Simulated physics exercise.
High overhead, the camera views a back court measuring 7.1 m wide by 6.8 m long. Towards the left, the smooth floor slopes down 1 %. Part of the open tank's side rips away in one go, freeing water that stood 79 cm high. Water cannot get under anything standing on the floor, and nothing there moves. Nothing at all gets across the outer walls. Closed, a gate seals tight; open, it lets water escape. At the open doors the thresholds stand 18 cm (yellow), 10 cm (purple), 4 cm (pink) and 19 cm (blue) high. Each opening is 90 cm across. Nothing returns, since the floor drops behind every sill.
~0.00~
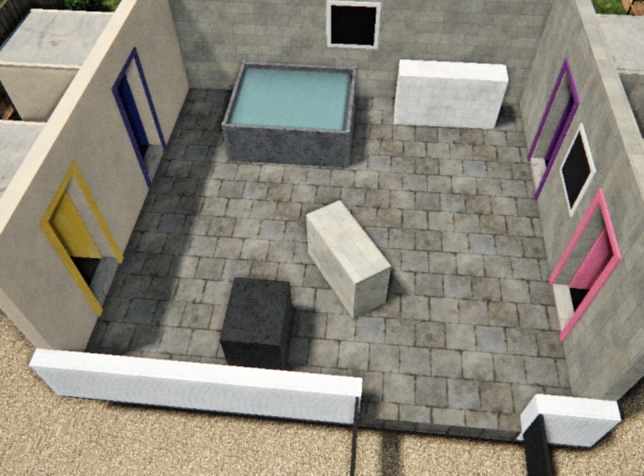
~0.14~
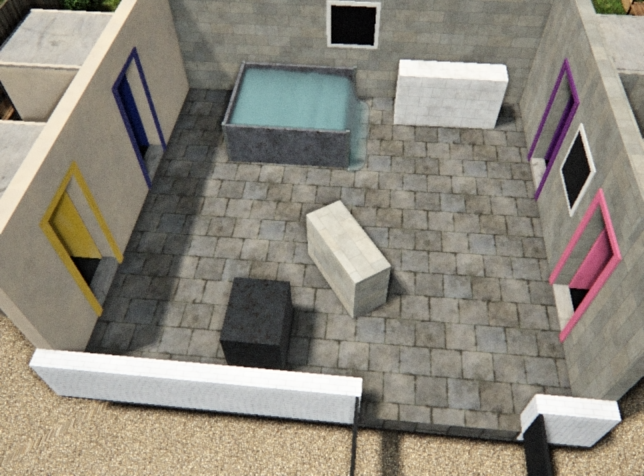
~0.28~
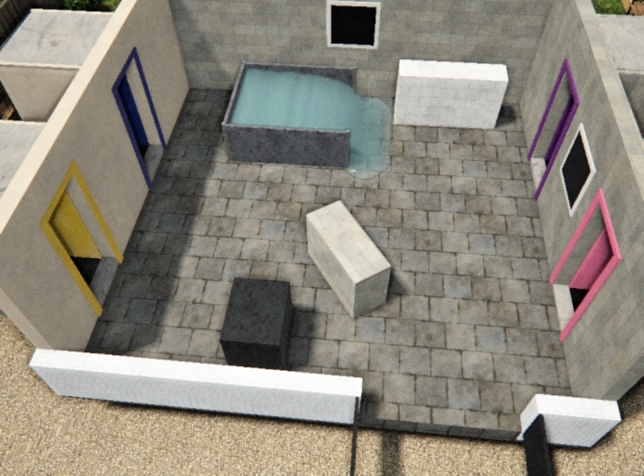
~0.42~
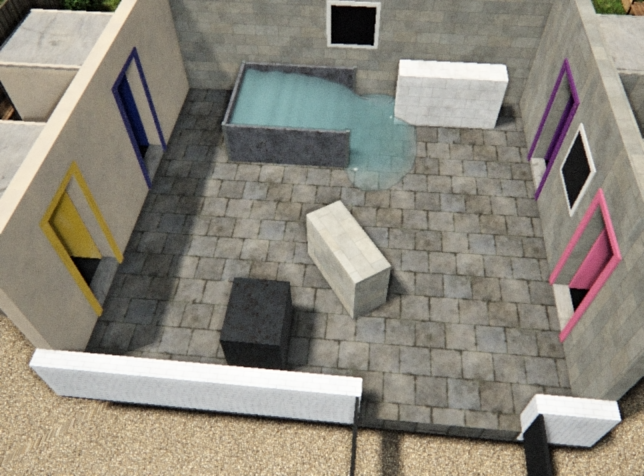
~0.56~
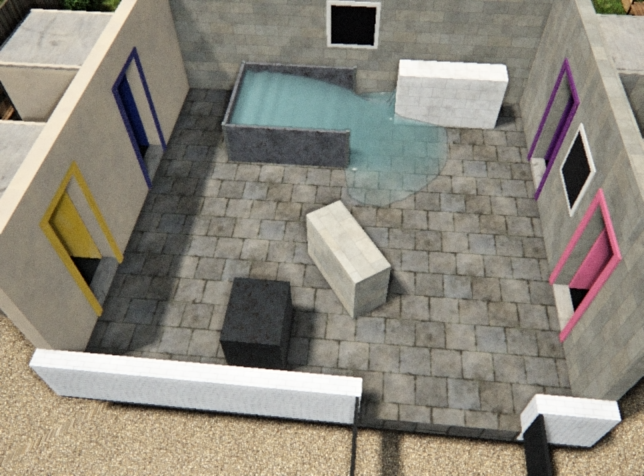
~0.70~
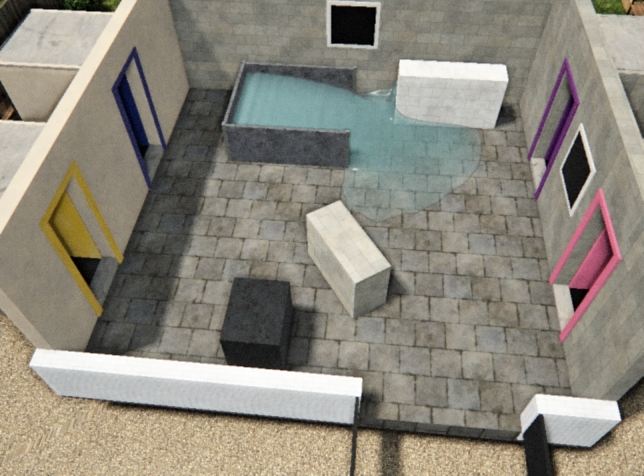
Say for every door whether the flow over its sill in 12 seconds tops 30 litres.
The yellow door will not let too much through, the purple door will let too much through, the pink door will let too much through, the blue door will not let too much through.
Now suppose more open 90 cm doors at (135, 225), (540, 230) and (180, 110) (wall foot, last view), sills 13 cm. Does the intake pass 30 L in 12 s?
Door 1: Lower; door 2: Higher; door 3: Lower.
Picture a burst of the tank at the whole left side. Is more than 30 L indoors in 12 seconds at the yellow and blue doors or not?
Lab note: Vs limit, yellow door inside limit; blue door limit exceeded.
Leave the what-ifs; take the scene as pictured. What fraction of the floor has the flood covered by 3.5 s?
Near 45 per cent is wet.
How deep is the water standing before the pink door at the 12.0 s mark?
About 4.5 cm deep.
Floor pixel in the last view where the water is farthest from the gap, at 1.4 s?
Roughly at pixel (538, 225).
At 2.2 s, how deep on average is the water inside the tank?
The mean depth is around 25 cm.
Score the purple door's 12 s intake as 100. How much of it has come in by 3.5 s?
By that time, around 85 per cent.
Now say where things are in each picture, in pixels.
In the first frame, still water, 79 cm deep, in the open tank at (293, 99).
In the second frame, the front is at (349, 170), 1.0 m from the gap at (349, 124); 0.4 m2 of floor is under water; 79 cm left at the back of the open tank.
In the third frame, the front is at (371, 175), 1.3 m from the gap at (349, 125); 1.5 m2 of floor is under water; 79 cm left at the back of the open tank.
In the fourth frame, the front is at (376, 187), 1.6 m from the gap at (349, 126); 2.7 m2 of floor is under water; 78 cm left at the back of the open tank.
In the fifth frame, the front is at (402, 196), 2.0 m from the gap at (349, 126); 4.2 m2 of floor is under water; 71 cm left at the back of the open tank.
In the sixth frame, the front is at (478, 149), 2.5 m from the gap at (349, 126); 5.7 m2 of floor is under water; 66 cm left at the back of the open tank.
After 1.4 s water covers 25 % of the floor and is deepest (50 cm) near (386, 116); yellow door not reached, purple door 13 cm at the sill, 20 L in, pink door not reached, blue door not reached.
After 2.2 s water covers 35 % of the floor and is deepest (48 cm) near (499, 105); yellow door not reached, purple door 32 cm at the sill, 137 L in, pink door 4 cm at the sill, 0 L in, blue door not reached.
After 3.5 s water covers 45 % of the floor and is deepest (30 cm) near (447, 102); yellow door not reached, purple door 21 cm at the sill, 276 L in, pink door 10 cm at the sill, 19 L in, blue door not reached.
After 7.0 s water covers 75 % of the floor and is deepest (14 cm) near (360, 399); yellow door 2 cm at the sill, 0 L in, purple door 6 cm at the sill, 318 L in, pink door 4 cm at the sill, 44 L in, blue door 2 cm at the sill, 0 L in.
After 12.0 s water covers 95 % of the floor and is deepest (8 cm) near (287, 369); yellow door 6 cm at the sill, 0 L in, purple door 2 cm at the sill, 318 L in, pink door 4 cm at the sill, 51 L in, blue door 6 cm at the sill, 0 L in.
